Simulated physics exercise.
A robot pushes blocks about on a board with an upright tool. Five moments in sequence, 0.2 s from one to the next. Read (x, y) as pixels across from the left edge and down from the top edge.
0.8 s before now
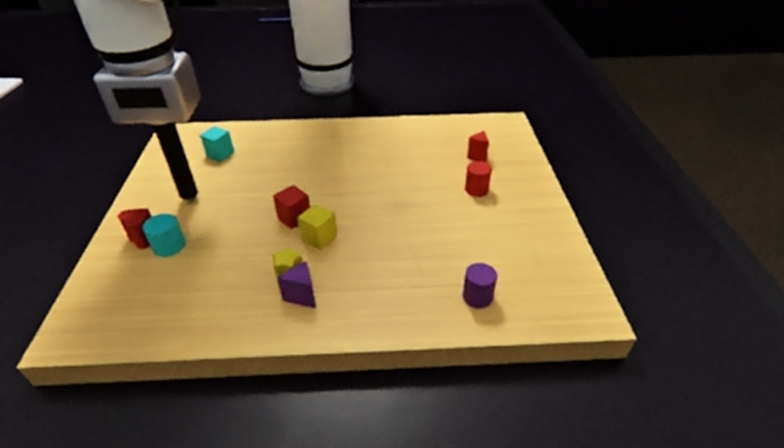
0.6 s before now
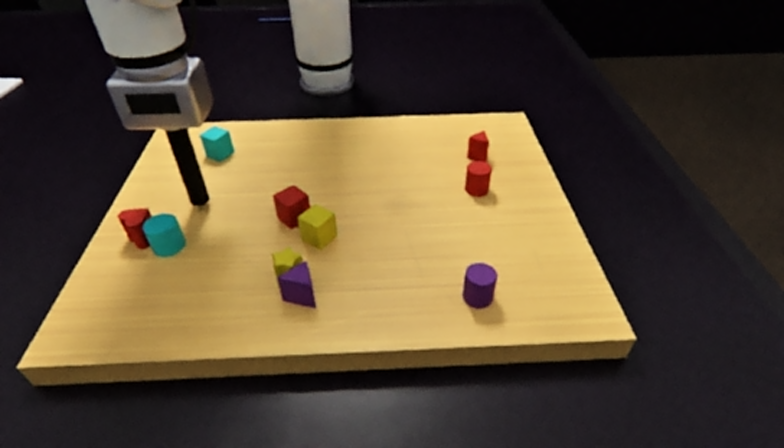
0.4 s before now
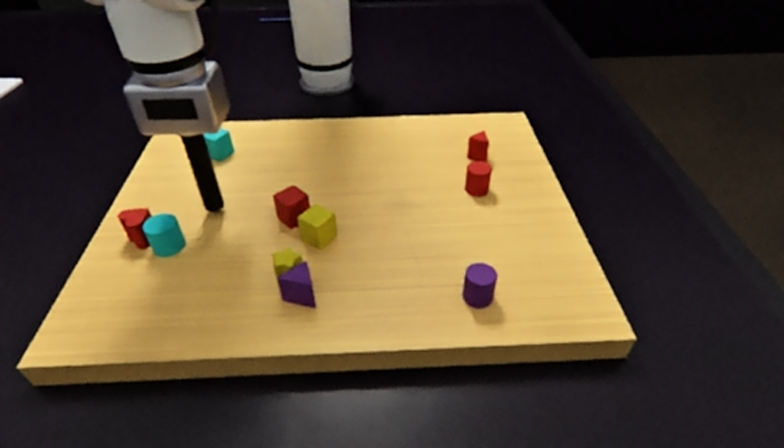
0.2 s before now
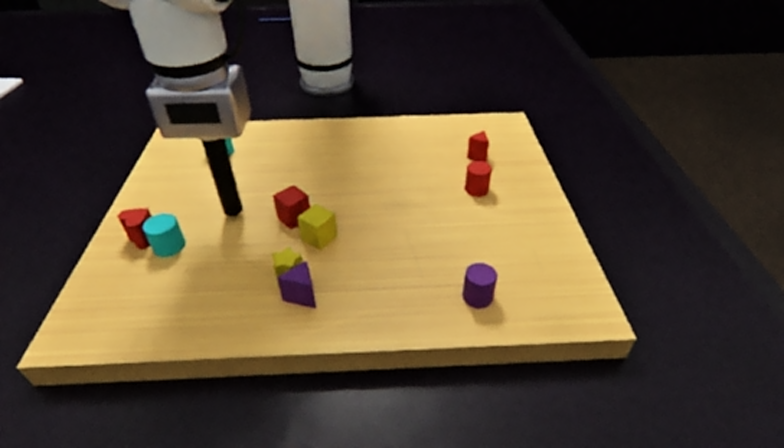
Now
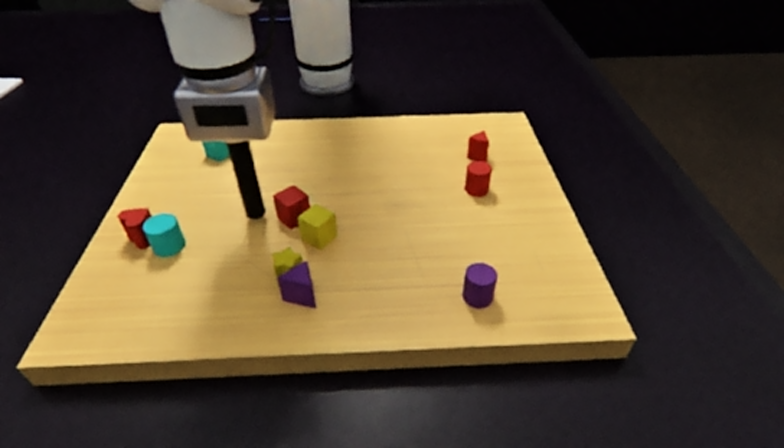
At first, a robot arm holds a dark upright tool near the left side of a wooden board scattered with small colored blocks. The tool then glides steadily rightward and slightly toward the viewer, drawing close to the left of the red cube beside a yellow one, while every block stays still.
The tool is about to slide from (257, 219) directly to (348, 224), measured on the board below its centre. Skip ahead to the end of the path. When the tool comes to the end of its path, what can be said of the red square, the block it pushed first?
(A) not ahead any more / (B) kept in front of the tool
A.
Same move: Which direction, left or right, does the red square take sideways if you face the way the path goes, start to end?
It's going to go left.
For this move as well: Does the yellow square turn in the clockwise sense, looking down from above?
That would be a yes.
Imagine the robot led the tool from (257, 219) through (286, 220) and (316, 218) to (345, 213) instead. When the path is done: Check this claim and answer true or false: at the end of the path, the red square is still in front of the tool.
The statement is correct.
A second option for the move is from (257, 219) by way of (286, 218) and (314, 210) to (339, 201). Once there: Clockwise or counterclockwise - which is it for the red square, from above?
In a top view, it turns clockwise.
On the path given first. One third of the way, tool (286, 215); red square (308, 194), turned 15° clockwise.
Two thirds of the way, tool (317, 216); red square (335, 190); yellow square (319, 216), turned 15° clockwise.
At the end, tool (347, 218); red square (347, 186), turned 35° anticlockwise; yellow square (324, 217), turned 45° clockwise.
